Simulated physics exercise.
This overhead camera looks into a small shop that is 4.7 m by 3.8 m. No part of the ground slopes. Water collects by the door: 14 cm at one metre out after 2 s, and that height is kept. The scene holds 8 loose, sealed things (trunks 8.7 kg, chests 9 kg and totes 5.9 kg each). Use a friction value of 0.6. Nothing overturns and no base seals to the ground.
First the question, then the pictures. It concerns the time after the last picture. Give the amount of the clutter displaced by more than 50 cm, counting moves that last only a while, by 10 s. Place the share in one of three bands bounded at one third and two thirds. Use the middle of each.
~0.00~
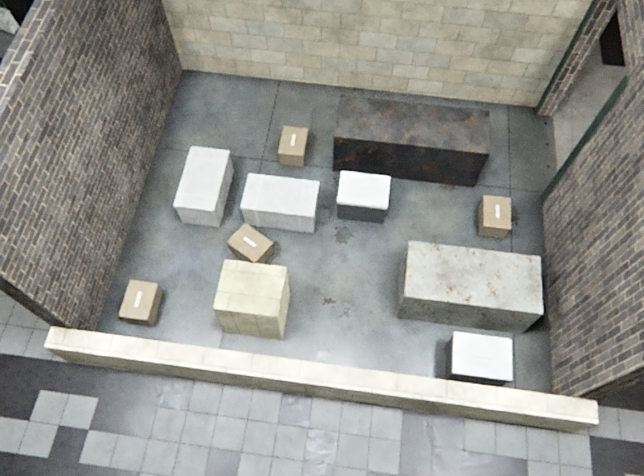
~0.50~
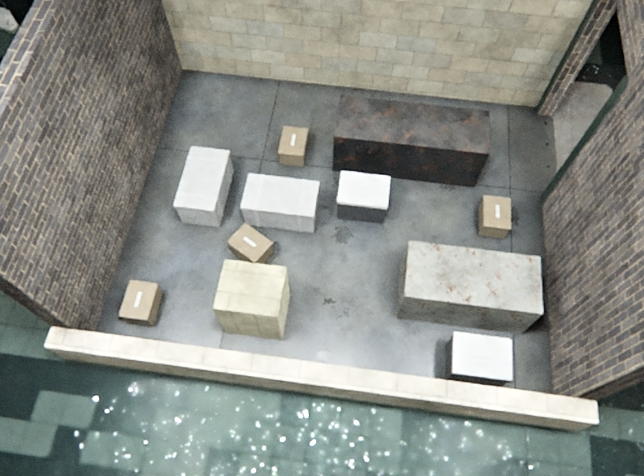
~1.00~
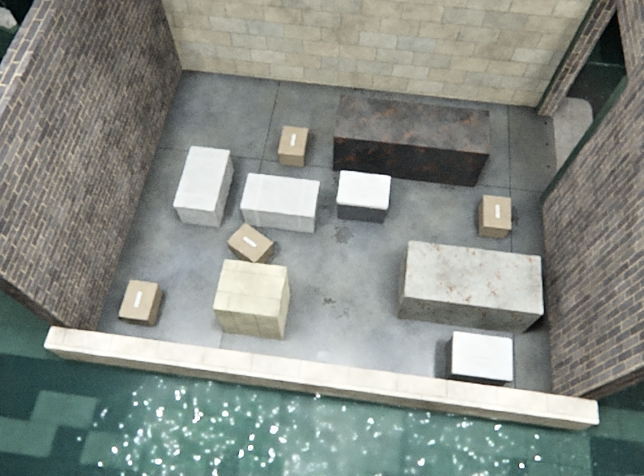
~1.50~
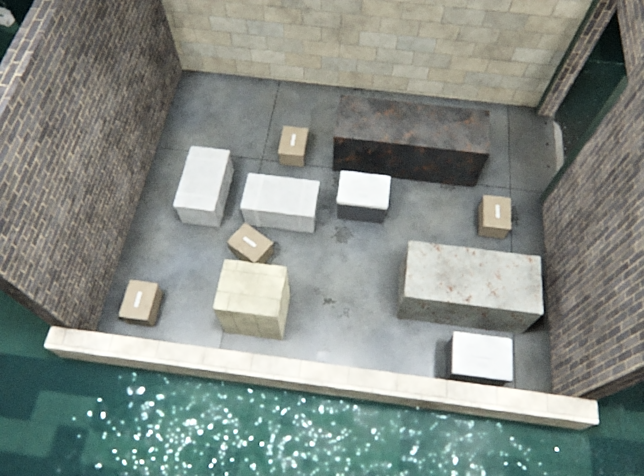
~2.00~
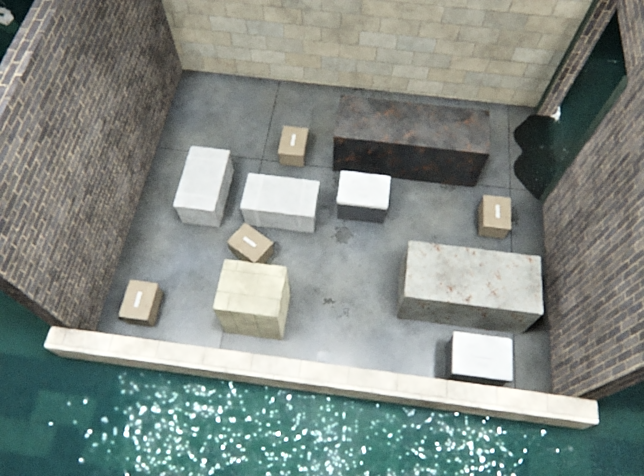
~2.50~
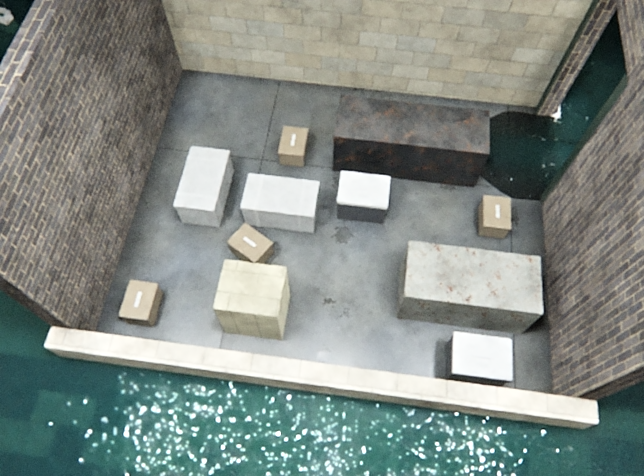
The share that gets pushed that far will be short of a third.
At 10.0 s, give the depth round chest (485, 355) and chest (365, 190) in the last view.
About 3 and 4 cm.
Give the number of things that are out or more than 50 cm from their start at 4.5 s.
By that point, 0.
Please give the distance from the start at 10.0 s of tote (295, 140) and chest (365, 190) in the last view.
First 0 cm, then 0 cm.
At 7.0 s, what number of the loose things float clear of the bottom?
Tally: 0 of them.
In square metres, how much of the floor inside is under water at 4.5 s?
I'd estimate close to 5.5 m2.
After 3.5 s 0 of 8 are over 50 cm from their spots; 0 afloat.
After 4.5 s 0 of 8 are over 50 cm from their spots; 0 afloat.
After 7.0 s 0 of 8 are over 50 cm from their spots; 0 afloat.
After 10.0 s 1 of 8 are over 50 cm from their spots, and 1 have been at some point; 2 afloat.
